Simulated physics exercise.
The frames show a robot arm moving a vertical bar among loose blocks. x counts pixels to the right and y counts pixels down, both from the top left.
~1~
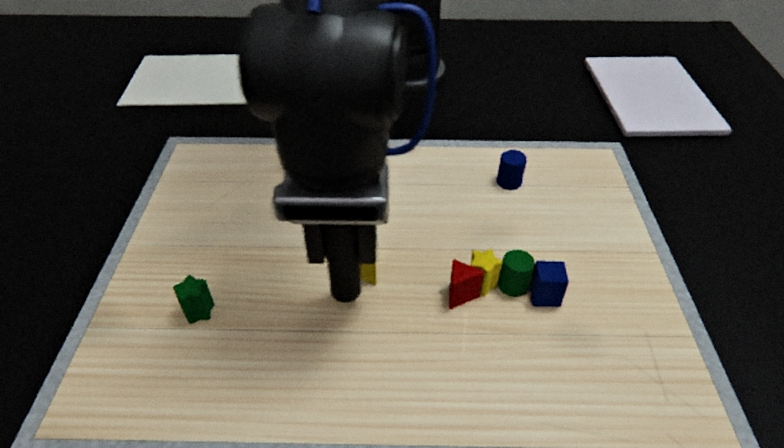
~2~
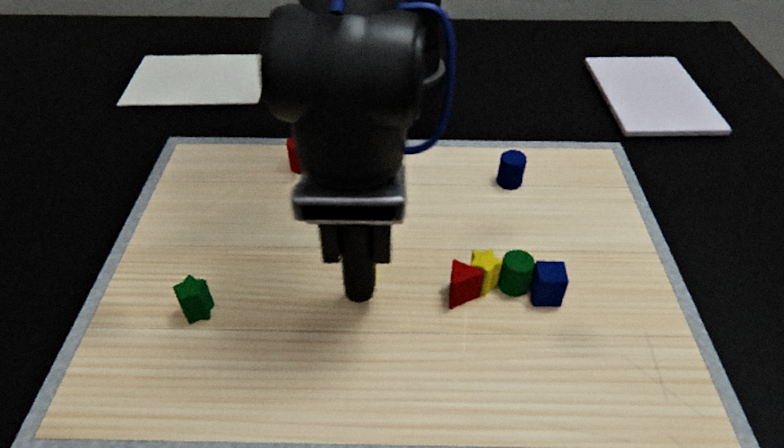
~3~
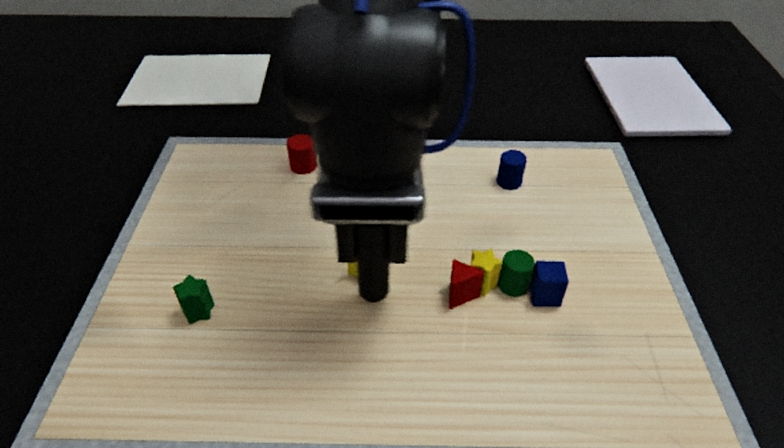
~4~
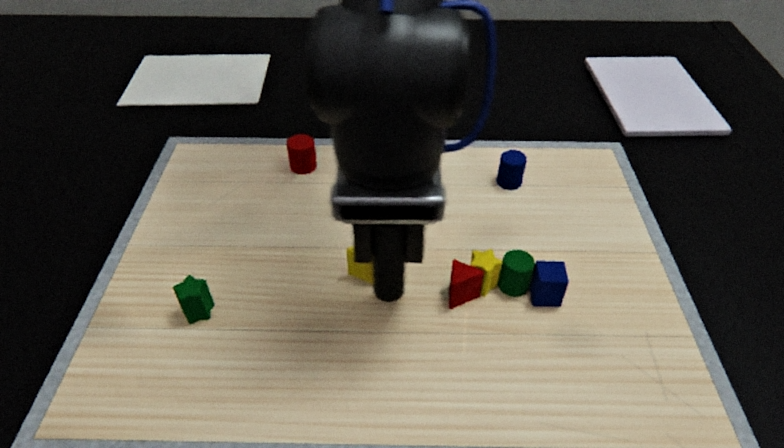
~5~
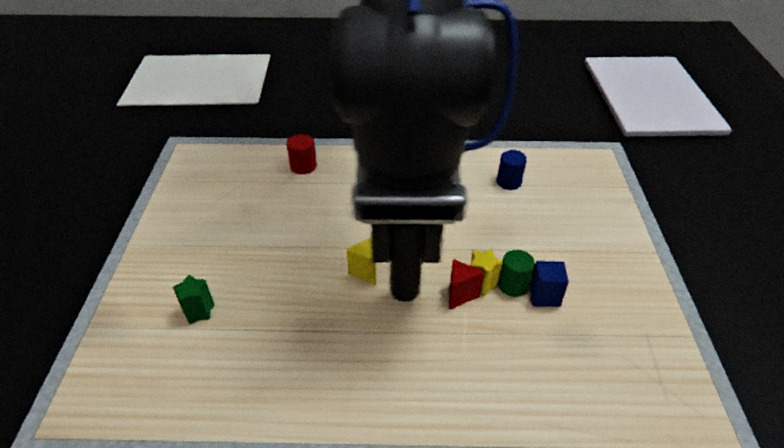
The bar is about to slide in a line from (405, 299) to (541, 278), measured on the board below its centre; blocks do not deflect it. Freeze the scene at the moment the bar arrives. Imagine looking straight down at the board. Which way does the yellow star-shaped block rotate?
Anticlockwise, looking down.
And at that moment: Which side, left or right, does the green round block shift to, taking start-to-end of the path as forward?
It's pushed left.
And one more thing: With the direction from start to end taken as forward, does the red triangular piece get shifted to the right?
Final answer: Yes.
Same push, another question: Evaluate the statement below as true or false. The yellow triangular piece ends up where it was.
The statement is true.
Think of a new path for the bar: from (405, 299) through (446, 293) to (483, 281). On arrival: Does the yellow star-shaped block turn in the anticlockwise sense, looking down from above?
Answer: Yes.
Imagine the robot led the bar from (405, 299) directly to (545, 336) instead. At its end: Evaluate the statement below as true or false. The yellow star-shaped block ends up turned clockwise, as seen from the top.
That statement is not accurate.
What follows on the original path. One third of the way, bar (453, 283); red triangular piece (481, 275); yellow star-shaped block (488, 257).
Two thirds of the way, bar (499, 276); red triangular piece (509, 281), turned 65° clockwise; yellow star-shaped block (512, 242), turned 70° anticlockwise; green round block (544, 247); blue square piece (561, 272), turned 35° clockwise.
At the end, bar (544, 269); yellow triangular piece in place; red triangular piece (510, 281), turned 70° clockwise; yellow star-shaped block (521, 236), turned 125° anticlockwise; green round block (567, 238); blue square piece (568, 273), turned 60° clockwise.
